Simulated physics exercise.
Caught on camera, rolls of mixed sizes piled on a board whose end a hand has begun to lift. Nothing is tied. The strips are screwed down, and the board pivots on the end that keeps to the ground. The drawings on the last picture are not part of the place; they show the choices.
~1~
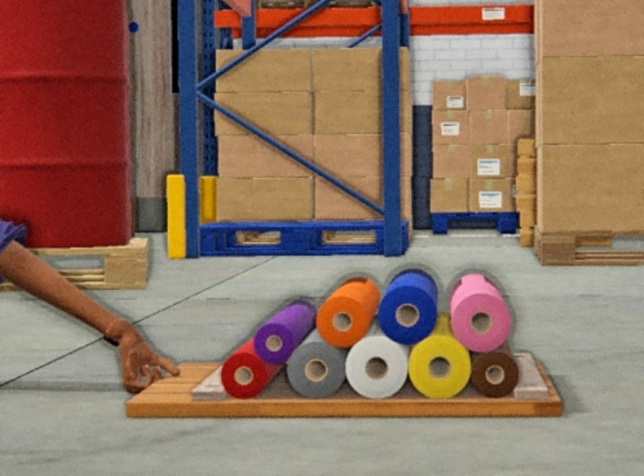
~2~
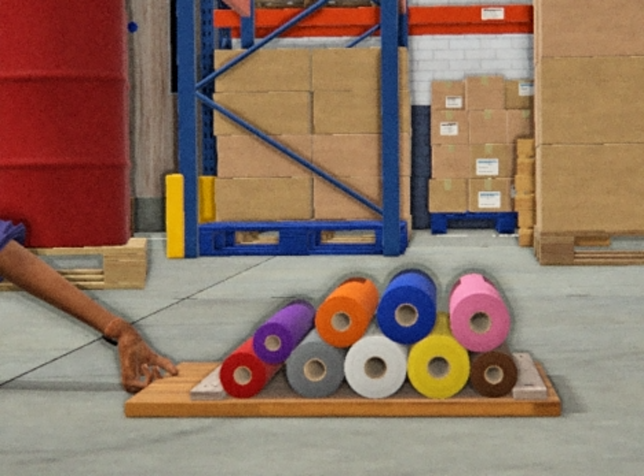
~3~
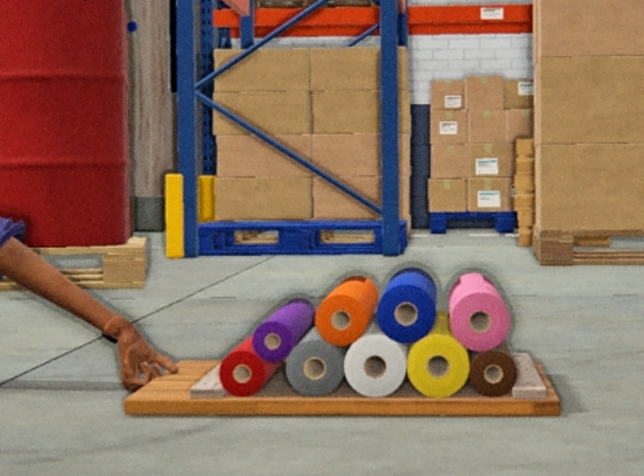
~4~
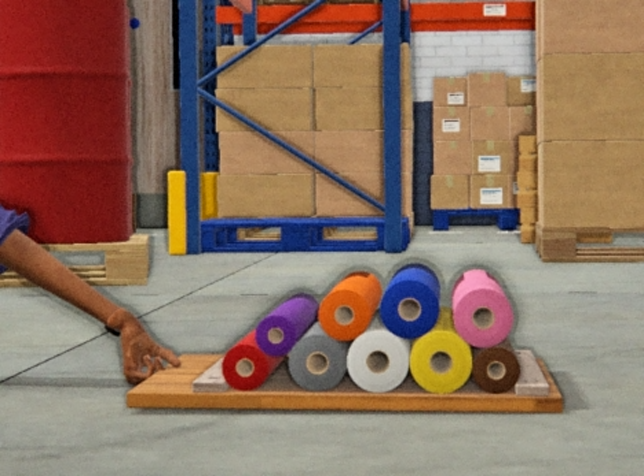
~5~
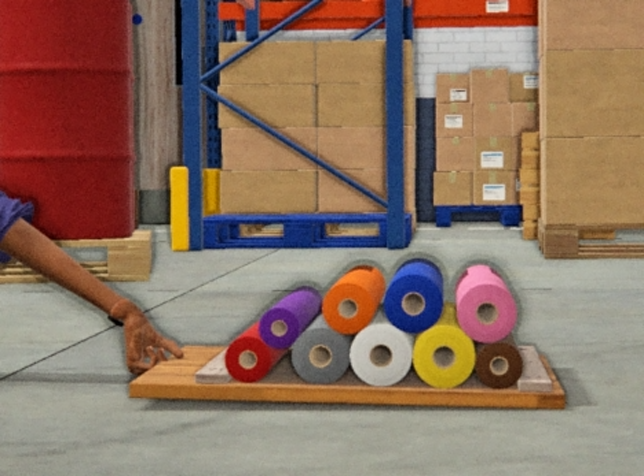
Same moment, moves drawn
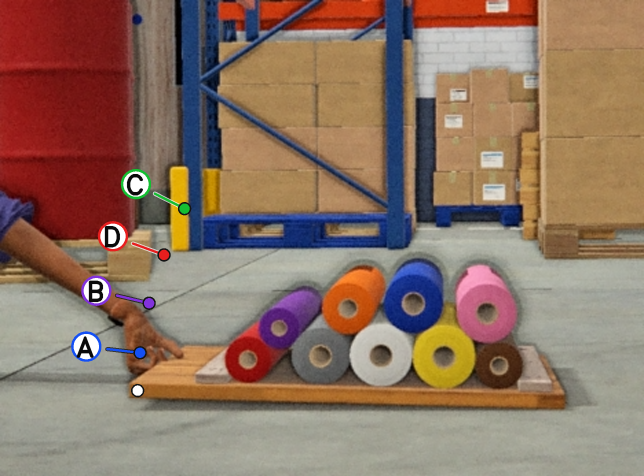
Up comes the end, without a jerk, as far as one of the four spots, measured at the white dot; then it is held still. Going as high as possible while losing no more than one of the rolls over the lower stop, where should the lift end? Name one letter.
At most to C.
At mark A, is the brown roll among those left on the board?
Yes.
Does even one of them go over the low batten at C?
At C: Yes.
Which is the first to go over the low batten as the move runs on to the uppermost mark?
First is the pink one.
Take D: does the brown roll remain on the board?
Yes, with D.
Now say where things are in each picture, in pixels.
Yellow roll (440, 367); brown roll (495, 375); purple roll (274, 343), in the first picture.
Purple roll (273, 343); orange roll (342, 321), in the second picture.
Board (350, 381); red roll (243, 373); grey roll (315, 369), in the third picture.
Board (353, 376); red roll (245, 368); grey roll (318, 363), in the fourth picture.
Board (355, 370); red roll (248, 359); grey roll (321, 356), in the fifth picture.
On the marked copy, A at (140, 353); B at (149, 303); C at (185, 209); D at (164, 255); the white dot at (138, 391).
Taking C. A third of the way, board at 16°.
Two thirds of the way, board at 27°.
When it is over, board at 27°, one over the low batten (pink).
As for the rest, A none over the low batten; B none over the low batten; D one over the low batten (pink).
